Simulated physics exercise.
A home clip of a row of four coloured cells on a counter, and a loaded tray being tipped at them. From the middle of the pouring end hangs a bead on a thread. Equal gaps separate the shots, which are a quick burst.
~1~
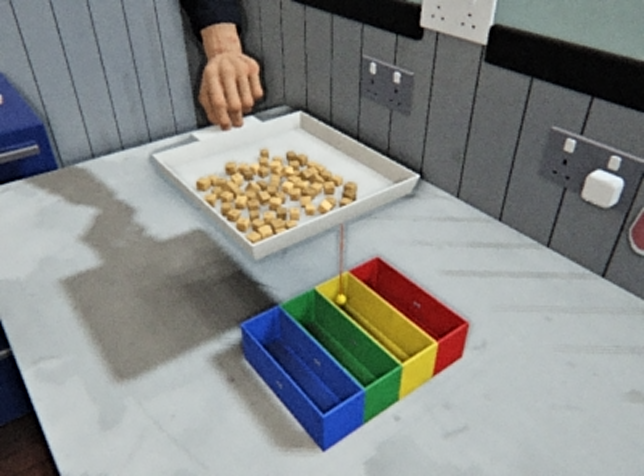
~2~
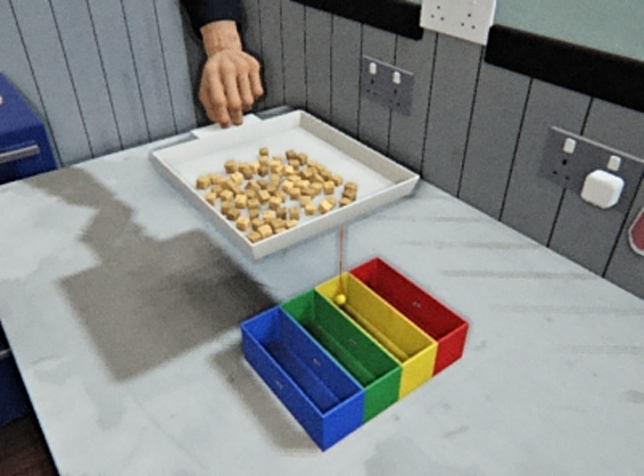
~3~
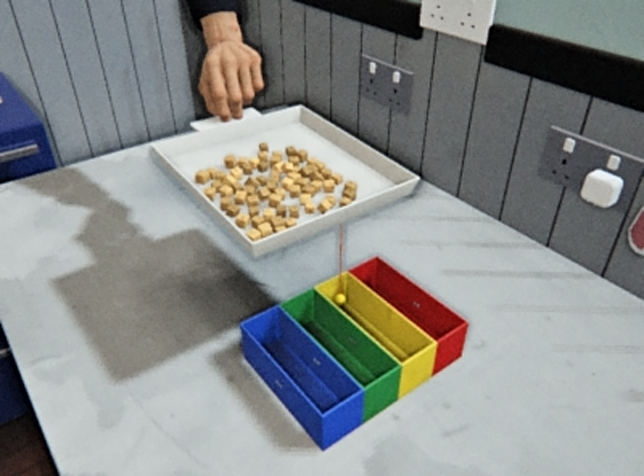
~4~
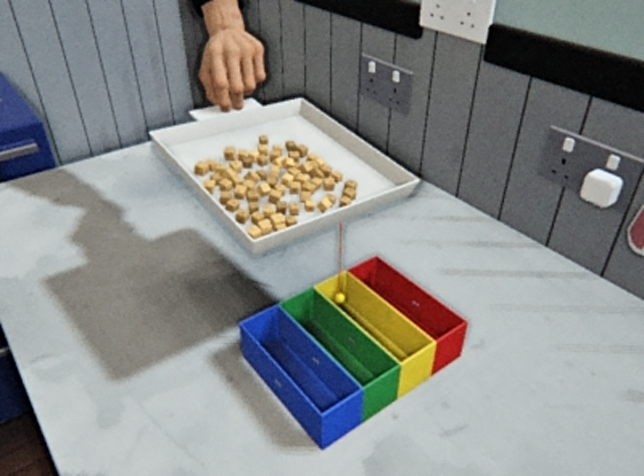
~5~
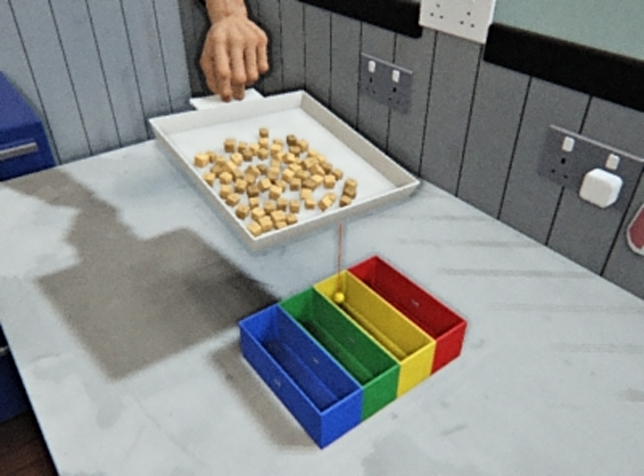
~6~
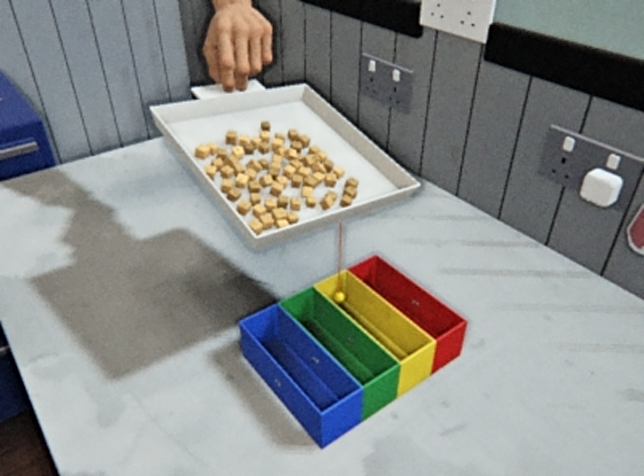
In this clip, a hand at the far edge of a white tray of small wooden cubes gradually raises that side, tilting the tray slightly toward blue, green, yellow and red compartments, while the cubes stay bunched together.
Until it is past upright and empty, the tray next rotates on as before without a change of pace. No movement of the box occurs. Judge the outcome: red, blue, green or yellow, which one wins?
The red compartment wins.
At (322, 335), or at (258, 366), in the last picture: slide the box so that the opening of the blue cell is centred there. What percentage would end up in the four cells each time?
First case around 90 %, second case around 40 %.
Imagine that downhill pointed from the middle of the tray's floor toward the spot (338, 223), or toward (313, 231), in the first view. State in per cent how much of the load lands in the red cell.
10 % and 0 %.
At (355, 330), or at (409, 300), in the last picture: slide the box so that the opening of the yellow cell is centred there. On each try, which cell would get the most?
The first try: The red one. The second: Yellow.
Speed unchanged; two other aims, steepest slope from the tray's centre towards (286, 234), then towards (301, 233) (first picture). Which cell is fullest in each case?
Well, with the first heading it's blue, and with the second it's the blue cell.
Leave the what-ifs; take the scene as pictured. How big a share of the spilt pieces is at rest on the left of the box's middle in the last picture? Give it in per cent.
It comes out at roughly 0 percent.
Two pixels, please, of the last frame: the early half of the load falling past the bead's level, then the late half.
(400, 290) first, (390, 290) later.
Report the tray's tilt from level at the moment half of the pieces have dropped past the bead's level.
Angle reached: About 110°.
Soon, tray tipped steeply; nearly all on the tray; a stray few falling or outside the box.
A while on, tray tipped past a quarter turn; nearly all on the tray; a stray few falling or outside the box.
Towards the end, tray tipped past a quarter turn; about a third in the red cell; about a quarter in the yellow cell; a small part in the green cell; about a quarter falling or outside the box.
Finally, tray tipped past a quarter turn; about a third in the red cell; about a quarter in the yellow cell; a small part in the green cell; none in the blue cell; about a quarter outside the box.
